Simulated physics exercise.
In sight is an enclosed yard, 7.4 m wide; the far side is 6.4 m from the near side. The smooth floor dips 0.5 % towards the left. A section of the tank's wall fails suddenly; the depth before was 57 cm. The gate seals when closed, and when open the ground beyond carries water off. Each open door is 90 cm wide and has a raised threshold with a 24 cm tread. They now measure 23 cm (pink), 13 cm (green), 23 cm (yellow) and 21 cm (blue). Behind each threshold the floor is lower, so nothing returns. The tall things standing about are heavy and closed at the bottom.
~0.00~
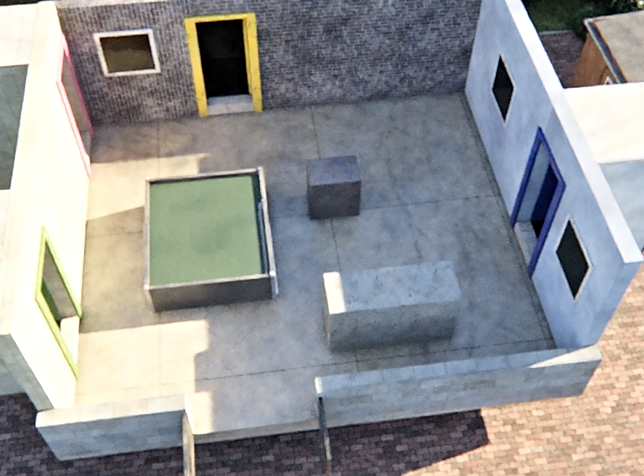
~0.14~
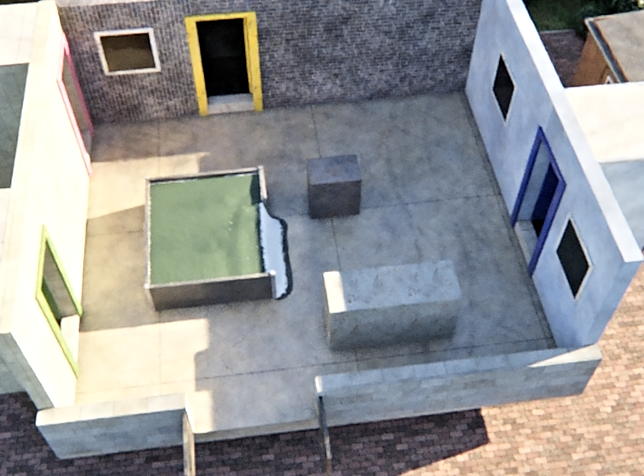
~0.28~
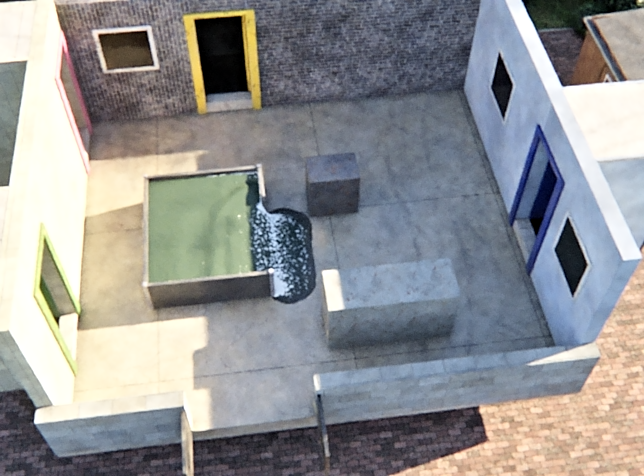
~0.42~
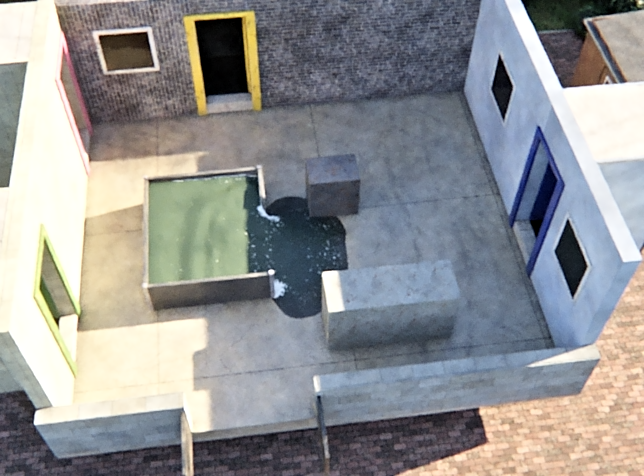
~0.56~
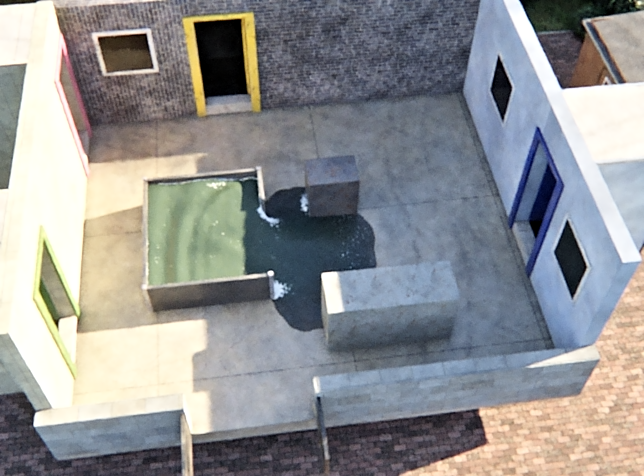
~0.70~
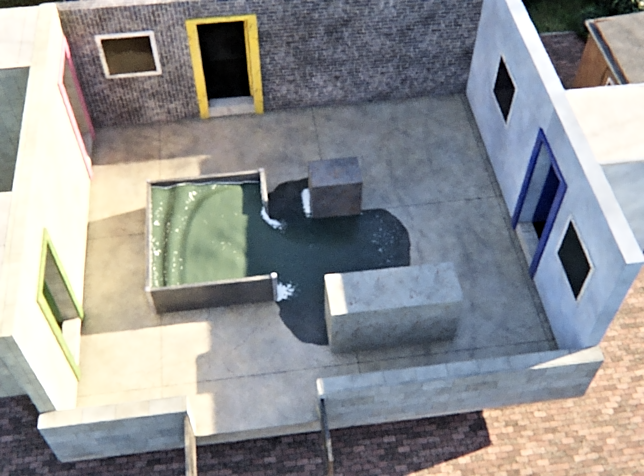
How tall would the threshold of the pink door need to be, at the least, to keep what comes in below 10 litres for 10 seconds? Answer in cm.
It would have to be roughly 6 cm high.
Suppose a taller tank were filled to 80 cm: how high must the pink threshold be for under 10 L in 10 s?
Some 10.5 cm.
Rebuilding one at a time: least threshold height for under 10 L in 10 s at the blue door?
About 28 cm at blue.
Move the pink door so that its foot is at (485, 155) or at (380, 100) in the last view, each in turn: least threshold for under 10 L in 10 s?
About 7.5 and 8.0 cm.
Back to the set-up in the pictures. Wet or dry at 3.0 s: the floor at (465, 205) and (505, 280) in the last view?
In that order: Flooded, wet.
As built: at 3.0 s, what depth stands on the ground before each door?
In cm: Pink 0, green 0, yellow 2, blue 30.
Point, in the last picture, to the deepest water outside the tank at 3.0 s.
Near (524, 252).
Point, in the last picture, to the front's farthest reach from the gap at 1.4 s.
At about (527, 260).
After 1.4 s water covers 25 % of the floor, deepest (29 cm) near (280, 270); it has not reached the pink door.
After 3.0 s water covers 35 % of the floor, deepest (32 cm) near (524, 252); it has not reached the pink door.
After 10.0 s water covers 95 % of the floor, deepest (11 cm) near (101, 178); 9 cm at the pink door, 0 litres in over its 23 cm threshold.
At the pink door as built, the water arrived by 7.7 s and peaked near 9 cm at 8.2 s.
With a threshold of 4.5 cm, 19 litres would have come in within the 10 s; with 7.5 cm, 3 litres. So under 10 litres takes about 6 cm.
